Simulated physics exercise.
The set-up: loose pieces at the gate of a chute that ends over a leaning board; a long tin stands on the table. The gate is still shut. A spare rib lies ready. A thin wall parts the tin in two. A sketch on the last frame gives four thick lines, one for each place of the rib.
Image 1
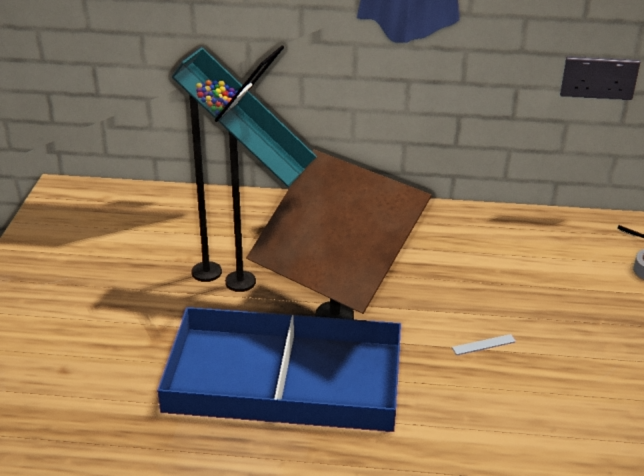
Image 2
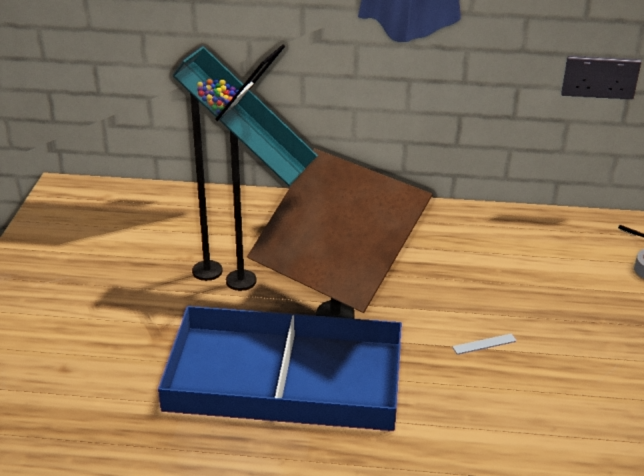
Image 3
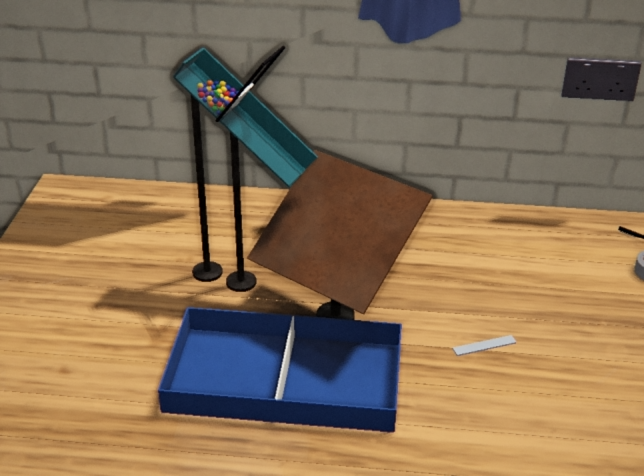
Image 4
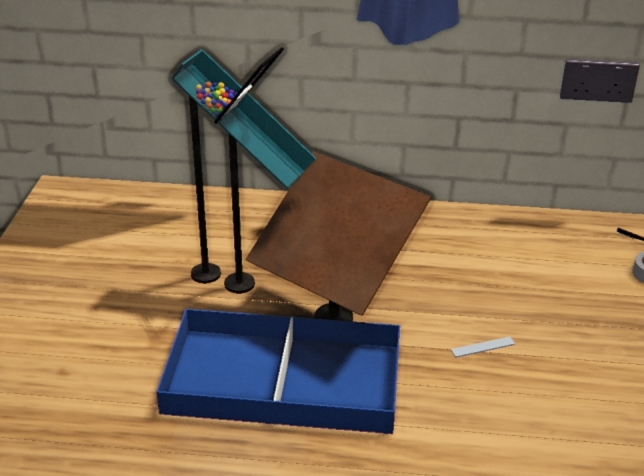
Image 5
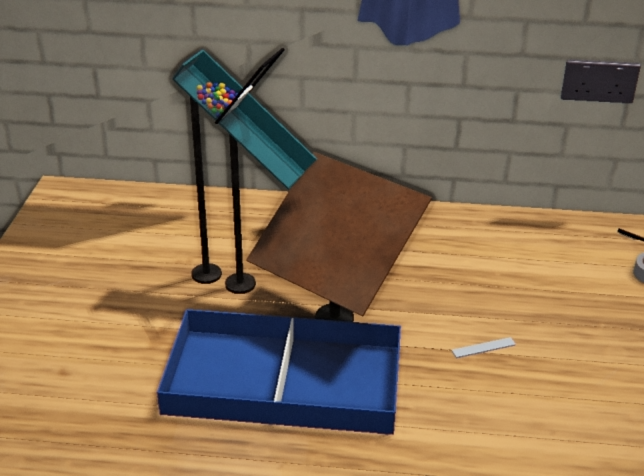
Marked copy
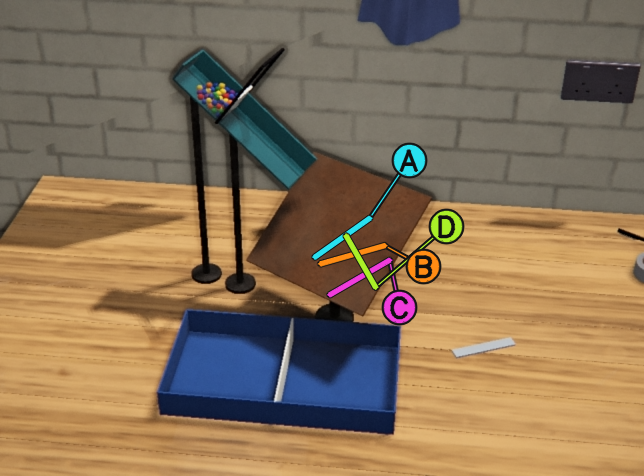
In this clip, small multicoloured beads sit behind a closed gate in a raised teal chute above a tilted brown board, with a divided blue tray and a loose pale strip on the wooden table; nothing visibly moves.
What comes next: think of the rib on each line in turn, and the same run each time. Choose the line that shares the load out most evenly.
Take C.
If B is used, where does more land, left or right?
More lands on the left.
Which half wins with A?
Left.
On the marked copy, line A from (369, 218) to (314, 257); line B from (384, 245) to (320, 263); line C from (389, 260) to (330, 294); line D from (346, 235) to (375, 287).
If A is chosen, of what is caught, almost all in the left half, about a tenth in the right.
If B is chosen, of what is caught, the larger part in the left half, about a tenth in the right.
If C is chosen, of what is caught, roughly half in the left half, roughly half in the right.
If D is chosen, of what is caught, roughly a quarter in the left half, the larger part in the right.
